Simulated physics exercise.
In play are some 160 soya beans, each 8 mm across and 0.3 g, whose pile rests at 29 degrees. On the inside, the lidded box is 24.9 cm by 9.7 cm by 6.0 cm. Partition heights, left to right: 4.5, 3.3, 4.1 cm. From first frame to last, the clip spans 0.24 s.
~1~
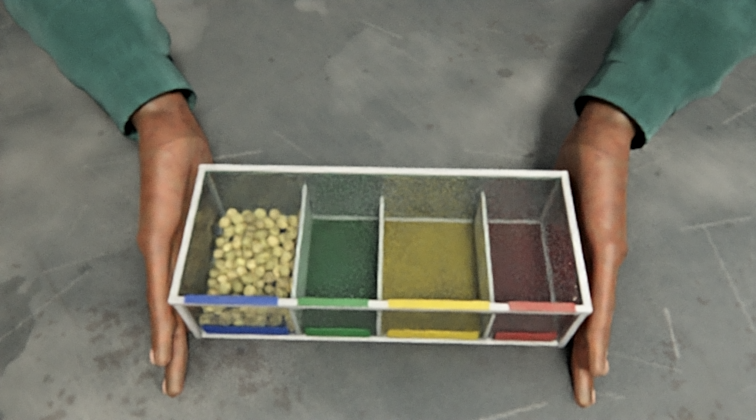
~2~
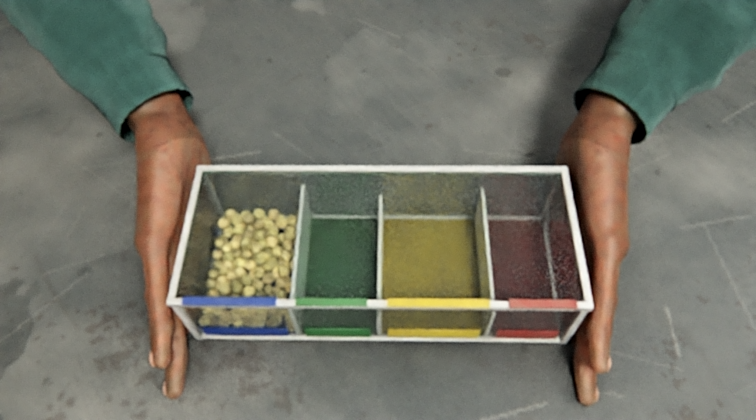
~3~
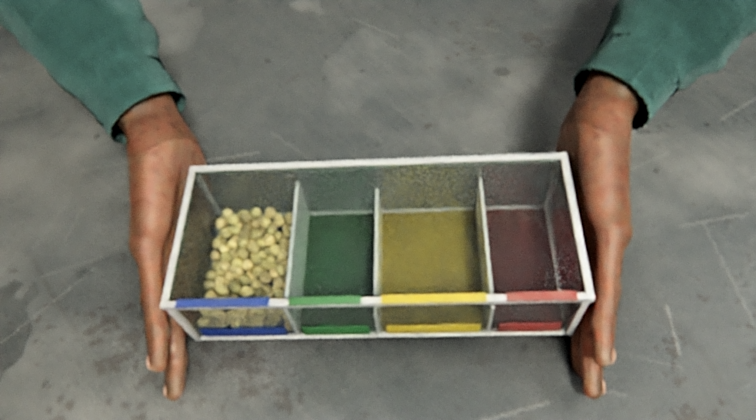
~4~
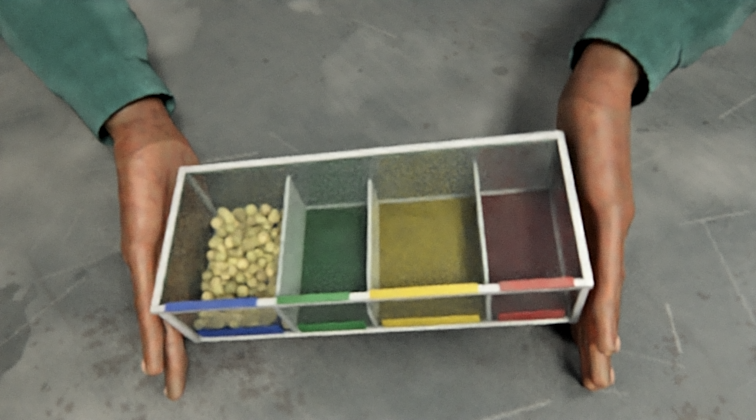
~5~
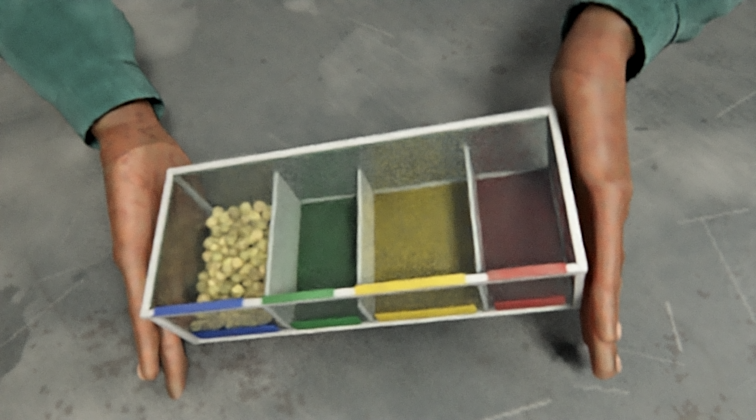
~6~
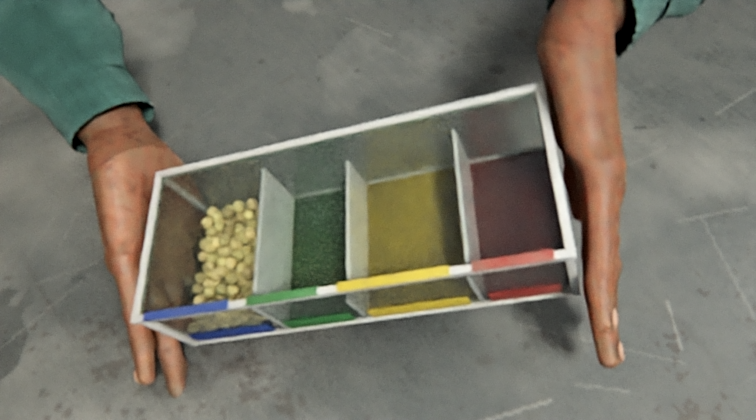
The footage shows two hands in green sleeves holding a clear box with four colour-marked compartments, pale round beans in the blue one at left. The hands gradually tilt the box, raising its right end while the beans stay in their compartment.
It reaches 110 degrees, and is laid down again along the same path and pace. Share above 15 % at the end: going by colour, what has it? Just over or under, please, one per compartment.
Red compartment: Under, blue compartment: Over, green compartment: Under, yellow compartment: Under.
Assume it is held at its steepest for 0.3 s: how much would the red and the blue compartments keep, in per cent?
In per cent: Red 0; blue 100.
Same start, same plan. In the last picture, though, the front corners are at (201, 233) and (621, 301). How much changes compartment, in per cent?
That gives some 35 per cent.
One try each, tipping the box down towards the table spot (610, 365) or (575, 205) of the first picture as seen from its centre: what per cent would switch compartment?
The share comes to about 30 in a hundred, then about 35 in a hundred.
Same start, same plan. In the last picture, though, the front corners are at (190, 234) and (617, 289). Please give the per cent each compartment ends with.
That leaves red with 20 percent, blue with 70, green with 10 and yellow with 5 percent.
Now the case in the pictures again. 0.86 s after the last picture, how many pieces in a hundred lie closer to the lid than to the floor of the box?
I'd put it at some 50 percent.
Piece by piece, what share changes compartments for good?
My estimate is some 0 per cent.
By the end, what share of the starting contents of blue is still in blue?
Share retained: Some 100 per cent.
Then, 0.86 s after the last picture, tilt 110 degrees; blue 100 %.
Then, 1.44 s after the last picture, tilt 48 degrees; blue 100 %.
Then, 2.07 s after the last picture, tilt 0 degrees; blue 100 %.
In the end, red 0 %, blue 100 %, green 0 %, yellow 0 %.
